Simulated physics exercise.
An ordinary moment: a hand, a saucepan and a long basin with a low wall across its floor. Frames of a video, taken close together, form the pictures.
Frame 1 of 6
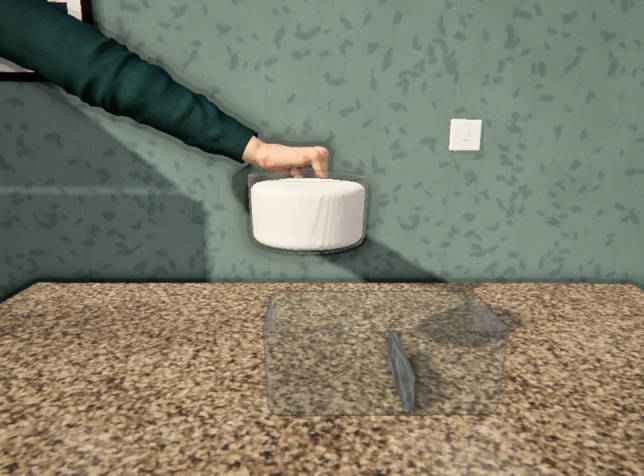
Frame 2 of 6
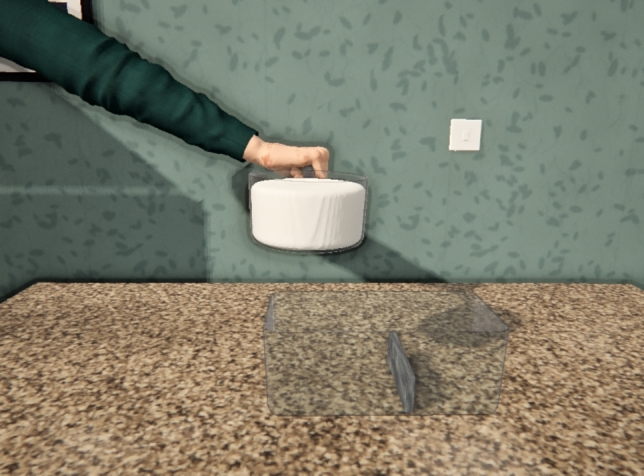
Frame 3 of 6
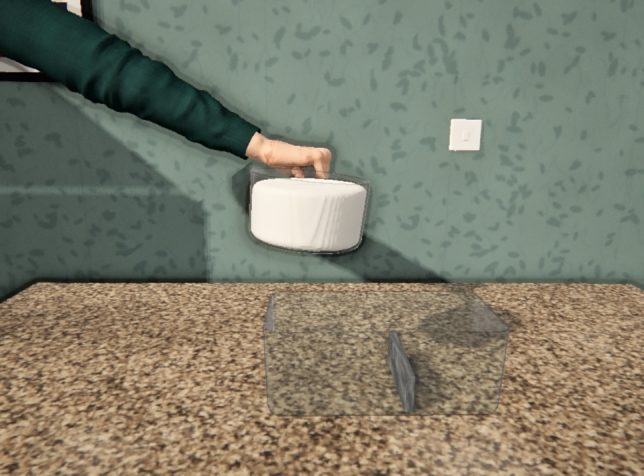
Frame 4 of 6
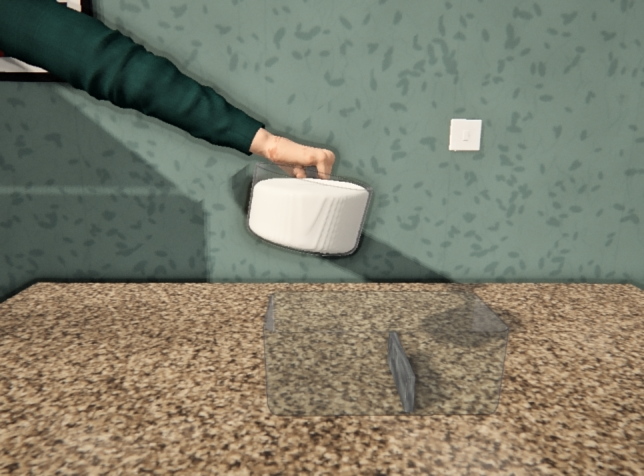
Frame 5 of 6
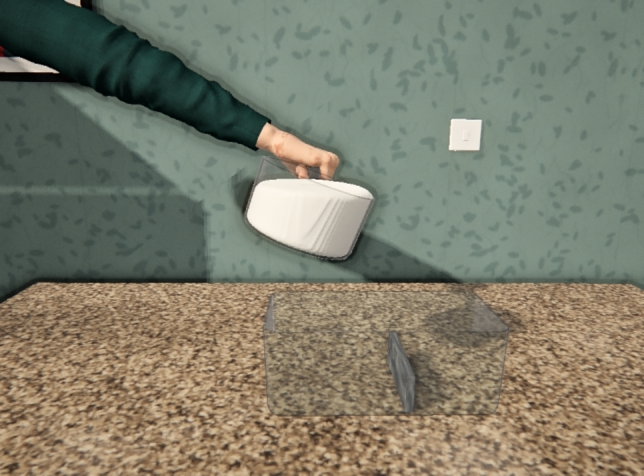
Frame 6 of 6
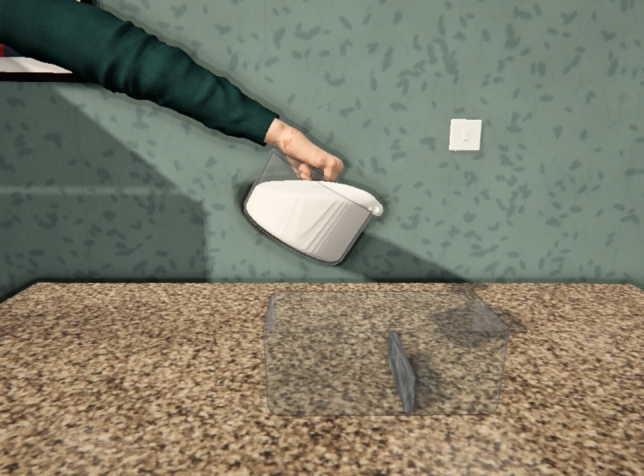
In a room with a mottled green wall, a fixed, level view faces a speckled brown countertop, with a white switch plate at right. A hand in a dark green sleeve reaches from the left, holding a clear saucepan of white liquid above a long transparent basin with a low grey wall across its floor. The pan, nearly still at first, tilts steadily rightward, and the liquid reaches its right edge.
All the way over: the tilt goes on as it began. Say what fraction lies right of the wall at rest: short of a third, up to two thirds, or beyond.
A third to two thirds.
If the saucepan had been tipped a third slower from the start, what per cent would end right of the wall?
About 60 %.
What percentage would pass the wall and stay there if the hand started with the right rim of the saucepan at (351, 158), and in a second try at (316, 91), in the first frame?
You'd get 40 percent from the first and 20 percent from the second.
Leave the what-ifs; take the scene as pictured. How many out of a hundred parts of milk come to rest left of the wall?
Something like 50 per cent, roughly.
A moment on, the saucepan is tipped on its side and 38 per cent is still to pour, 2 is left of the wall and 23 right of it.
Next, the saucepan is tipped on its side and 10 per cent is still to pour, 24 is left of the wall and 56 right of it.
Then the saucepan is tipped on its side and 2 per cent is still to pour, 41 is left of the wall and 52 right of it.
Later the saucepan is tipped on its side and 0 per cent is still to pour, 51 is left of the wall and 46 right of it.
Finally, 52 per cent lies left of the wall, 46 right of it and 2 outside.
